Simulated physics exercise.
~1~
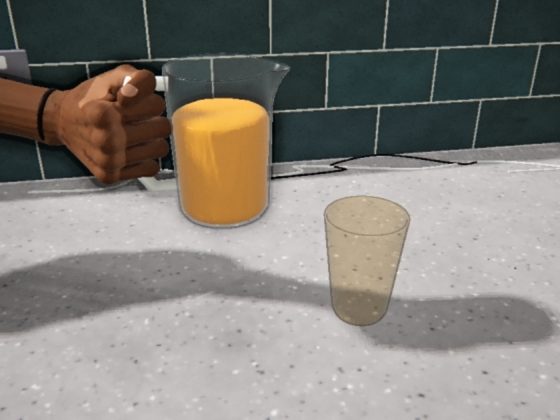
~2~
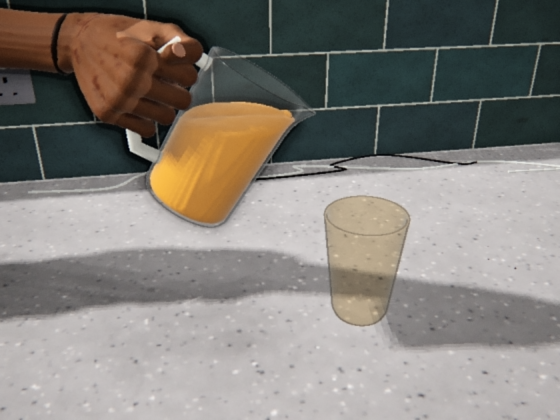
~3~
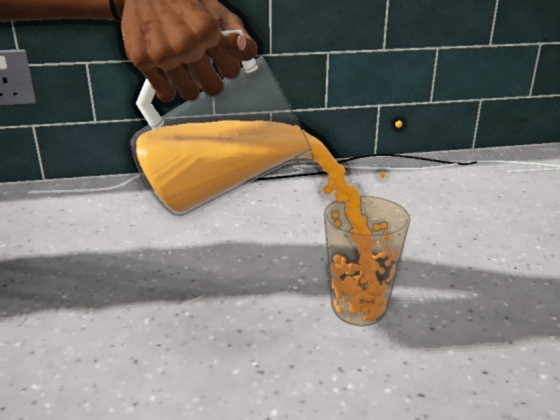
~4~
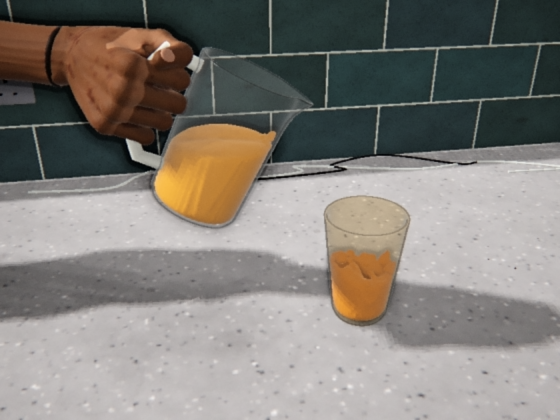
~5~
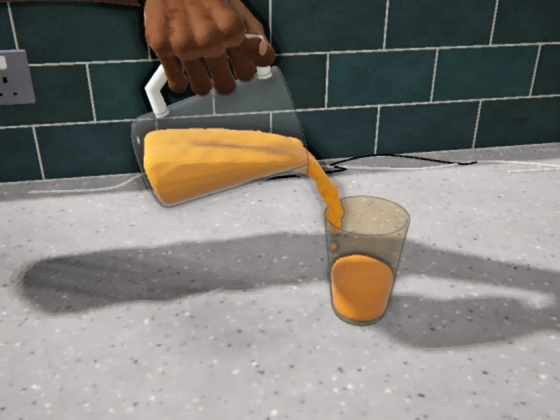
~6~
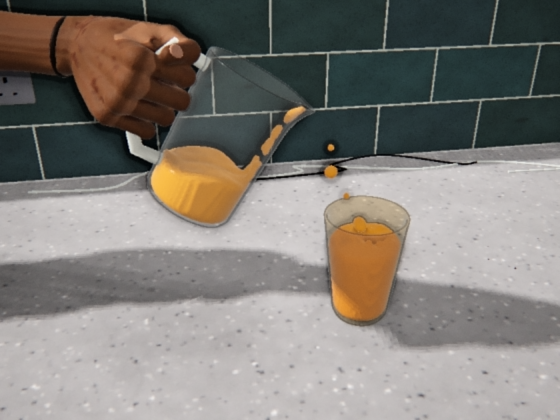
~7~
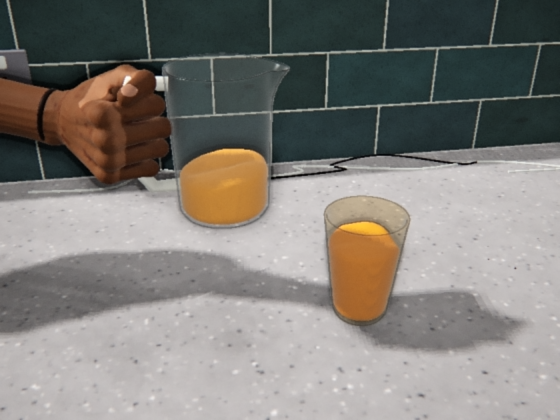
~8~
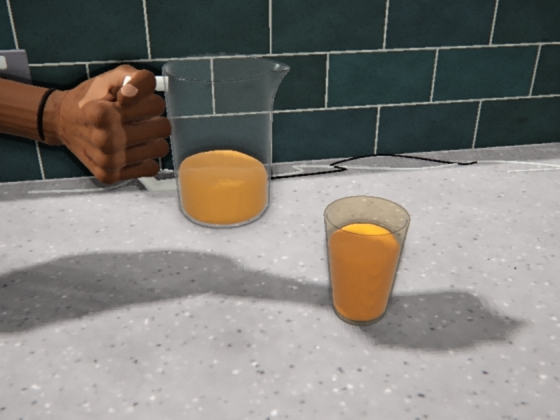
A hand tilts a clear pitcher twice, pouring orange juice into a tumbler until nearly full.
